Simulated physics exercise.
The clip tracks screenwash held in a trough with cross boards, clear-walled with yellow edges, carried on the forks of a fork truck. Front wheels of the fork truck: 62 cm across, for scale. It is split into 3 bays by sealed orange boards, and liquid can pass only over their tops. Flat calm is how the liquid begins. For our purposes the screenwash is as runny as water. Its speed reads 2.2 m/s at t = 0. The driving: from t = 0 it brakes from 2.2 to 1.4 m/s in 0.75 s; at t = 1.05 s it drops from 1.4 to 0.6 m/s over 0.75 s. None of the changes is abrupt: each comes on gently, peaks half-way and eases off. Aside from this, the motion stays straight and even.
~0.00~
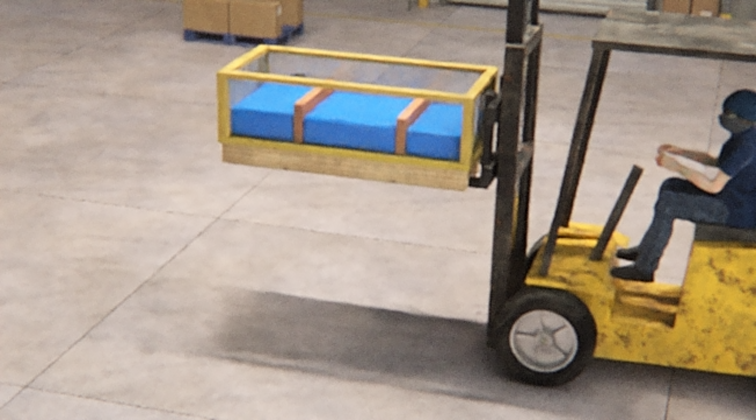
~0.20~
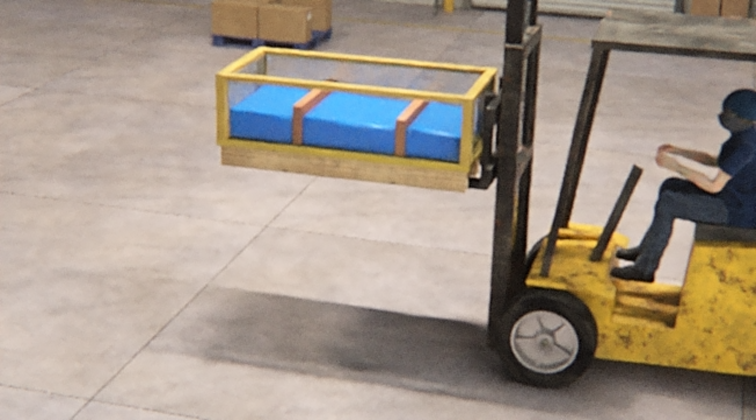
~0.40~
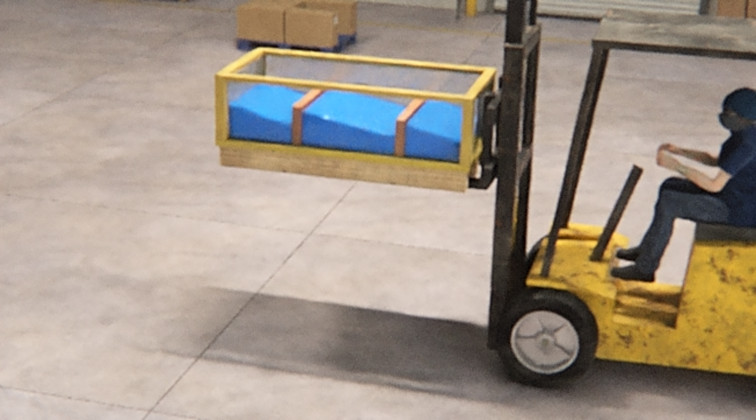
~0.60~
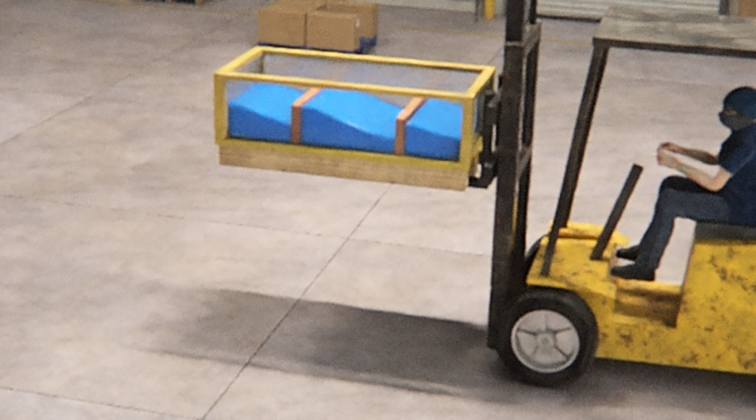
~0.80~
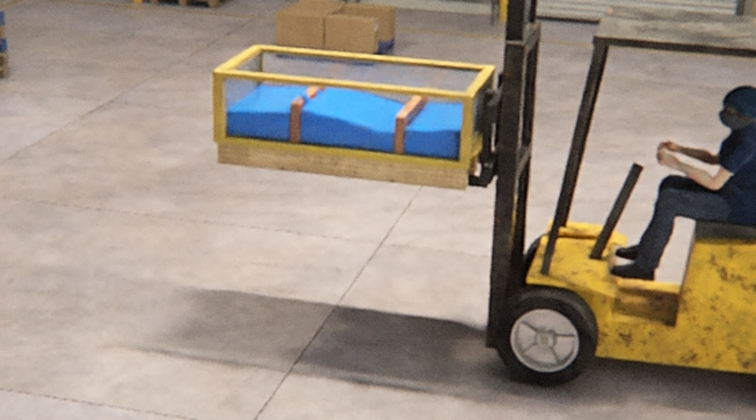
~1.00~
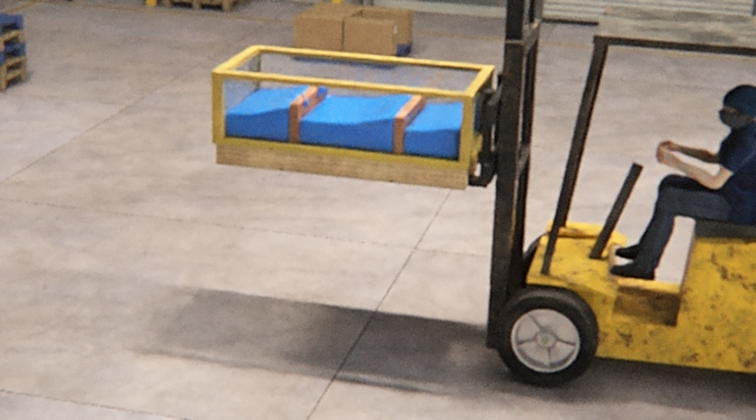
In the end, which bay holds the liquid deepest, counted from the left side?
The deepest is the first bay from the left.
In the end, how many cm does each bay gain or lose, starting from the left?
In cm: 2 up, 1 down, 0.
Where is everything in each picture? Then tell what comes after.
In the first frame, surface heights from the left, (266, 107), (358, 117), (433, 126); board top at (298, 105) and (401, 119); the front is on the left, levels are read along the near wall; a wheel hub at (542, 344).
In the second frame, surface heights from the left, (265, 109), (357, 119), (432, 127).
In the third frame, surface heights from the left, (264, 110), (356, 120), (432, 124).
In the fourth frame, surface heights from the left, (263, 109), (356, 120), (432, 123).
In the fifth frame, surface heights from the left, (262, 107), (355, 116), (432, 124).
In the sixth frame, surface heights from the left, (261, 108), (354, 118), (431, 127); a wheel hub at (544, 344).
After 1.40 s the mean depths from the left are 18, 18, 18 cm.
After 1.80 s the mean depths from the left are 19, 17, 18 cm.
After 2.30 s the mean depths from the left are 20, 17, 18 cm.
After 4.78 s the mean depths from the left are 20, 17, 18 cm.
